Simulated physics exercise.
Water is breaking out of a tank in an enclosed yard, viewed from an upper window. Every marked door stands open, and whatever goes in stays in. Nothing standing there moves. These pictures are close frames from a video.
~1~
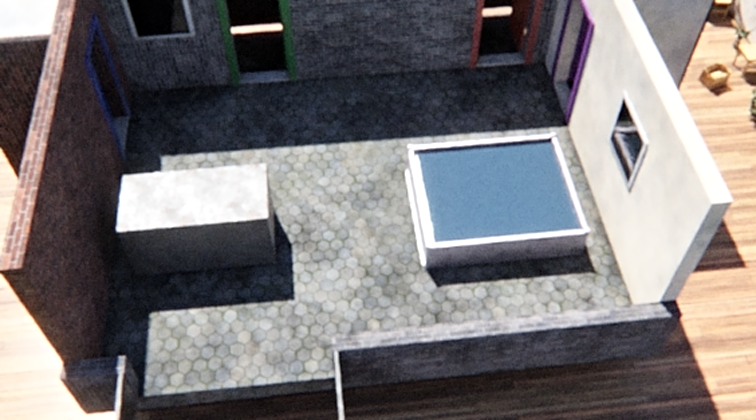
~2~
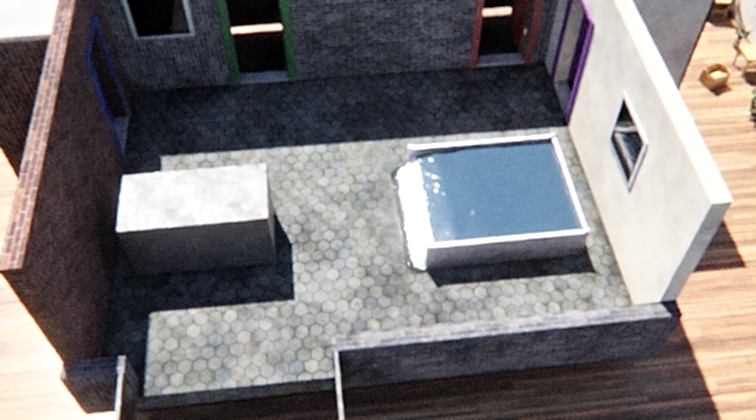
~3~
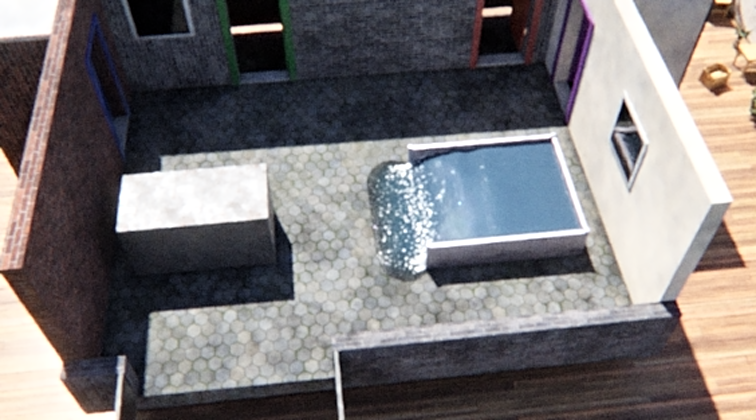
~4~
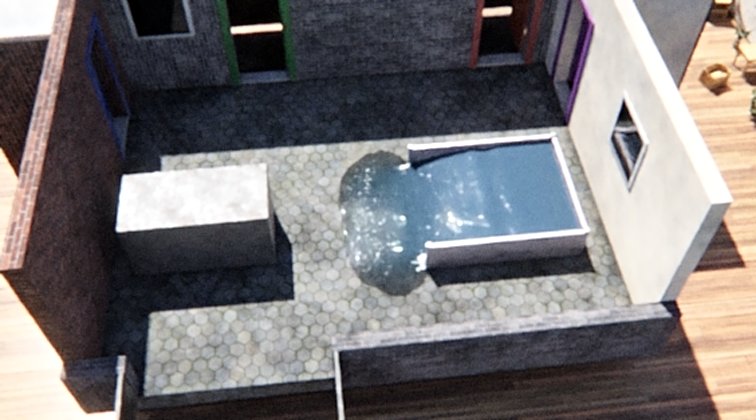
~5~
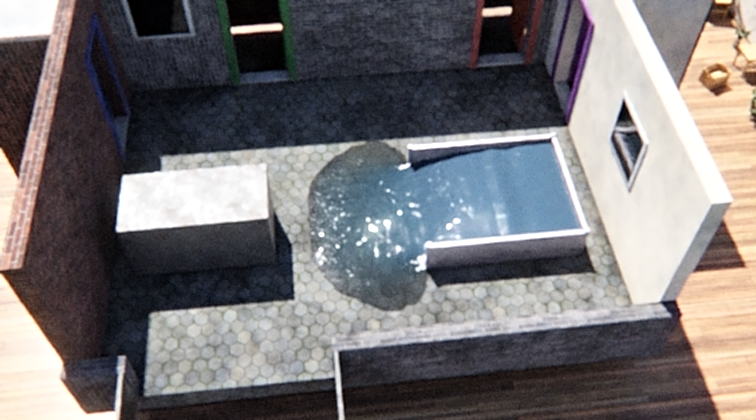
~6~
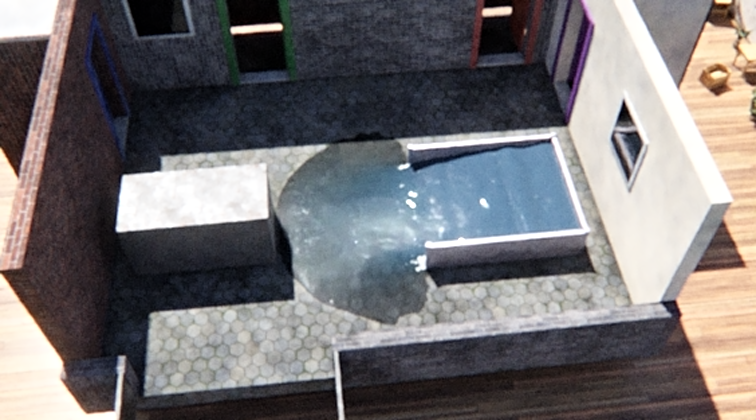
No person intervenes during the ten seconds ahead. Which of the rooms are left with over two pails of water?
The blue door is left with over two; the red door is left with two or fewer; the green door is left with over two; the purple door is left with two or fewer.
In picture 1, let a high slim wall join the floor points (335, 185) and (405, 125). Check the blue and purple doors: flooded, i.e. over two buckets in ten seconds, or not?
After that, blue misses the mark and purple misses the mark.
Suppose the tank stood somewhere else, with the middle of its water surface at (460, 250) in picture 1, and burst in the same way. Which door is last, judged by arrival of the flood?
The door marked purple, I reckon.
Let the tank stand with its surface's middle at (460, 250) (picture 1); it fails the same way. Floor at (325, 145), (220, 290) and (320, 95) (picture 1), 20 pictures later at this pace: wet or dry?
Soaked, soaked, soaked.
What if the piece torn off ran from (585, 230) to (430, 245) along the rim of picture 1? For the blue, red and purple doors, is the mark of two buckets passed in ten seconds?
I'd expect the blue door one is safe, the red door one breaks the limit and the purple door one is safe.
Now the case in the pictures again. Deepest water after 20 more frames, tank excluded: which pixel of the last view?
Somewhere close to (132, 94).
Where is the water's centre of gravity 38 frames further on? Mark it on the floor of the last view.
The water's centre sits above (302, 195).
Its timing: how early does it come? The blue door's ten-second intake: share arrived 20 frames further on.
Roughly 25 per cent.
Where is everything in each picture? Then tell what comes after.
In the first picture, still water in the open tank at (494, 191).
In the second picture, the front is at (401, 170), out from the gap at (420, 209).
In the third picture, water pours out at (420, 211) and has run to (390, 166).
In the fourth picture, the front is at (357, 168), out from the gap at (420, 212).
In the fifth picture, the front is at (321, 180), out from the gap at (420, 212).
In the sixth picture, the front is at (285, 200), out from the gap at (420, 212).
A moment on, water covers 30 % of the floor; the blue door not reached, the red door not reached, the green door not reached, the purple door not reached.
Next, water covers 45 % of the floor; the blue door not reached, the red door not reached, the green door not reached, the purple door not reached.
Then, water covers 60 % of the floor; the blue door under two buckets in, the red door not reached, the green door under two buckets in, the purple door not reached.
Later, water covers 65 % of the floor; the blue door over two buckets in, the red door not reached, the green door over two buckets in, the purple door not reached.
In the end, water covers 85 % of the floor; the blue door over two buckets in, the red door wet at the sill, nothing in, the green door over two buckets in, the purple door wet at the sill, nothing in.
